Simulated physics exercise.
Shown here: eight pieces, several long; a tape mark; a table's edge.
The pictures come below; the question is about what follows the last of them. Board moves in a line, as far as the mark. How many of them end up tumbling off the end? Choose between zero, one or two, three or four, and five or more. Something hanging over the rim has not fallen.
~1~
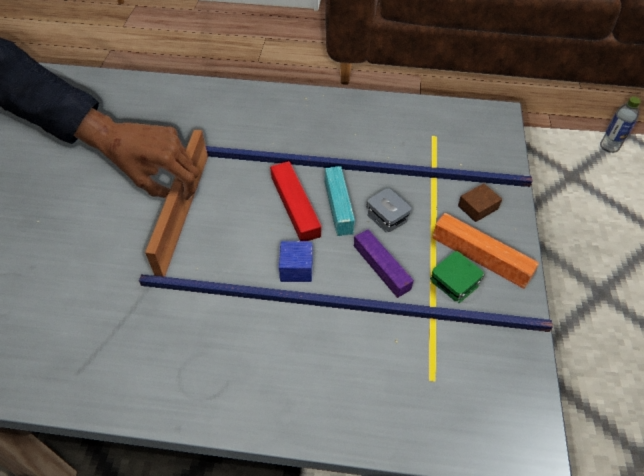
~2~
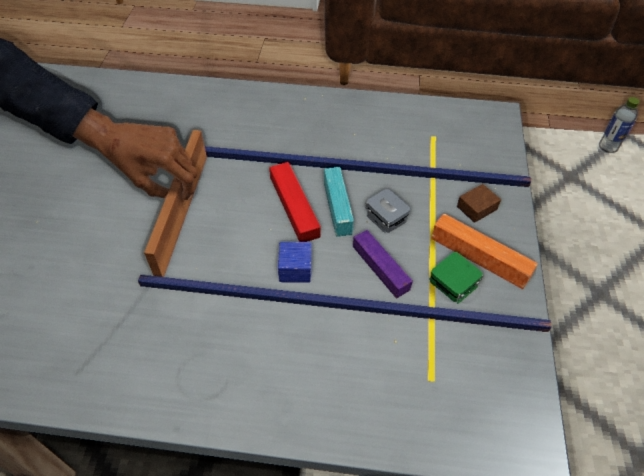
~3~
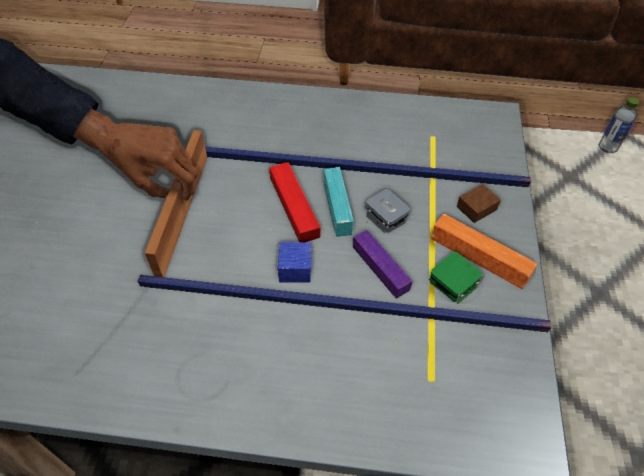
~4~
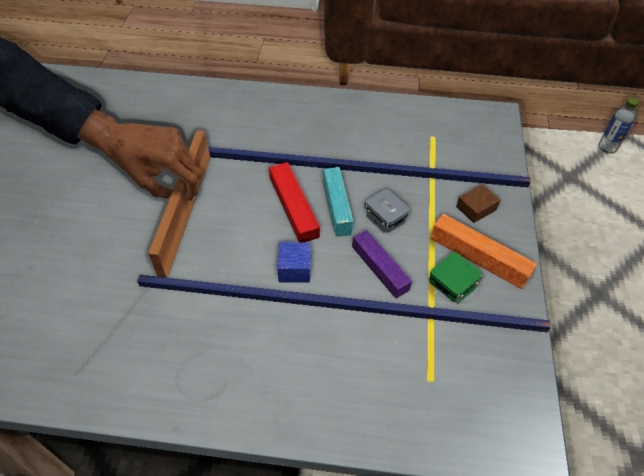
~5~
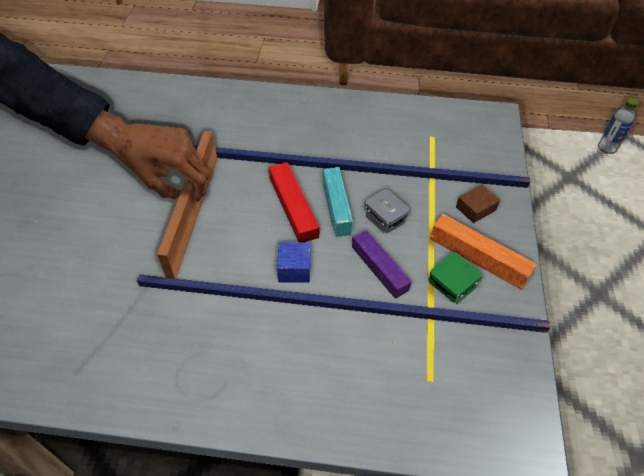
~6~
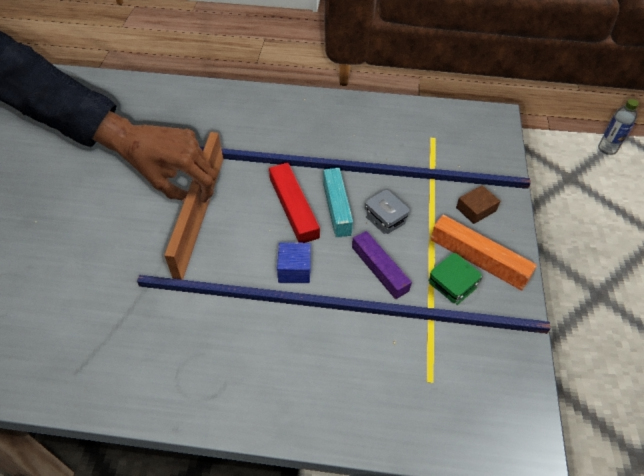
The count is zero.
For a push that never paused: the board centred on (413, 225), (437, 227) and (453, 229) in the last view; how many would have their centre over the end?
0; 0; 1.
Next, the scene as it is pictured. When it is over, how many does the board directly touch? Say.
So the total is 2.
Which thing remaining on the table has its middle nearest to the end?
The brown block is foremost.
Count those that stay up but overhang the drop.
Result: 2.
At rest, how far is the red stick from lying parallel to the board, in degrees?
It is near 0° out of line.
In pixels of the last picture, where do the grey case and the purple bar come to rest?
In the last picture the first middle sits at (486, 213) and the other at (474, 276).
A little later, none off yet; brown block at rest near (478, 205); orange bar at rest near (481, 252); green case at rest near (454, 280).
Next, none off yet; brown block at rest near (478, 205); orange bar moving near (486, 254); green case at rest near (454, 280).
When it is over, the number that fall off is zero.
